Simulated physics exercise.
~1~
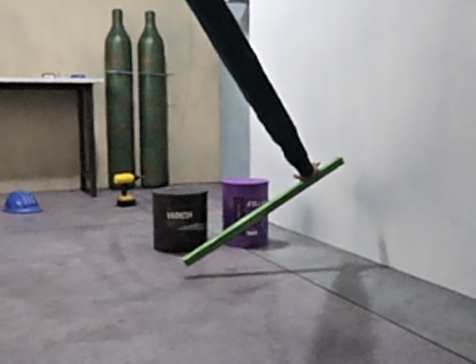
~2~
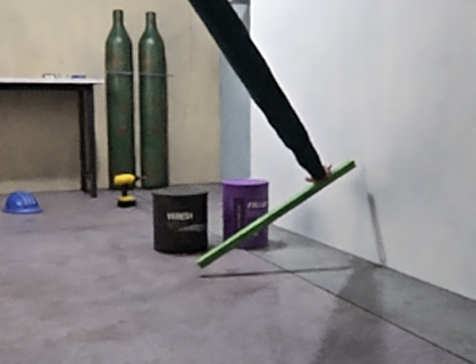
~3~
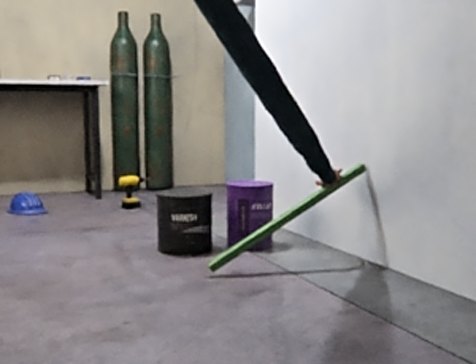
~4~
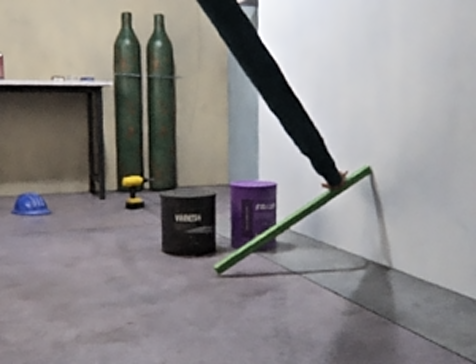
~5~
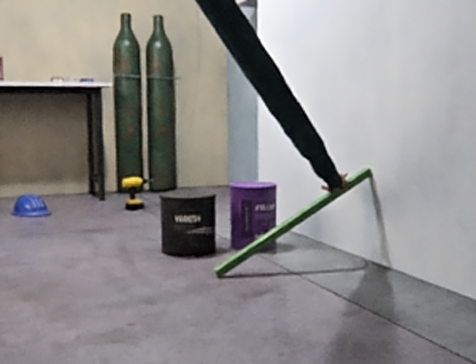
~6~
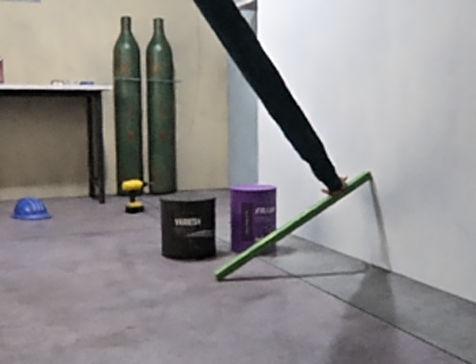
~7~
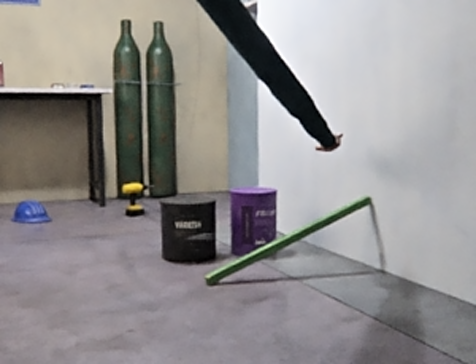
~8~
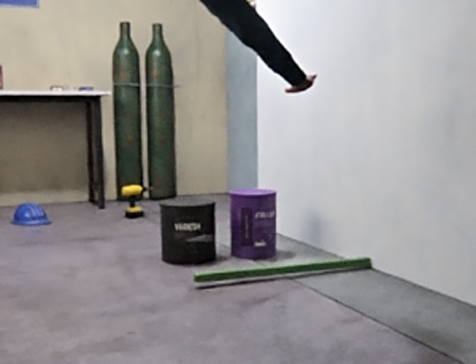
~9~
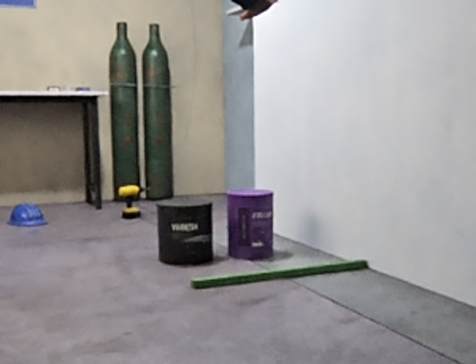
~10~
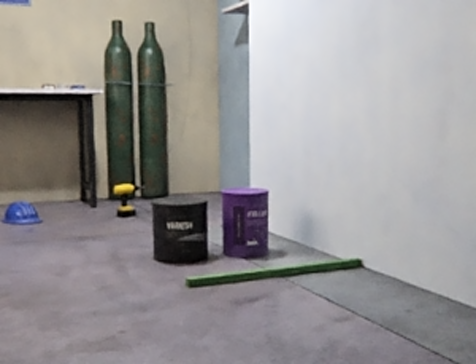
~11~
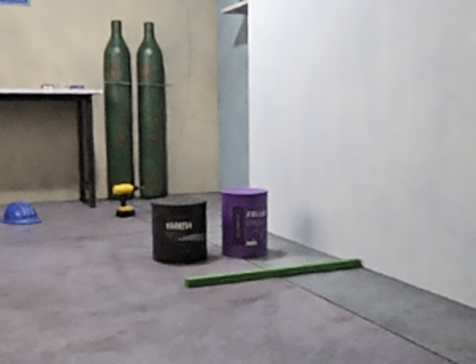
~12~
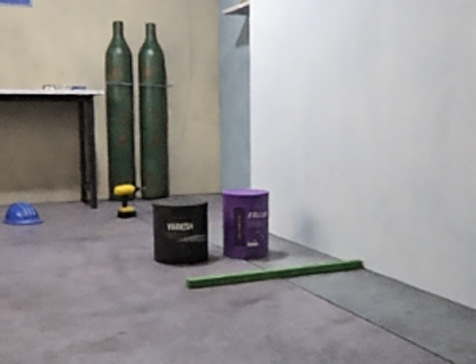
A green pole, held near its upper end by a hand reaching in from above, moves to the right across a grey floor, in front of a black pail and a purple pail. Its upper end comes to lean low against the pale wall, and the hand holds it there at a slant. The hand then lets go and draws back up, and the pole starts to sink. Its raised end slides down the wall until the pole drops flat. The arm leaves the view, and the pole lies still on the floor before the two unmoved pails.
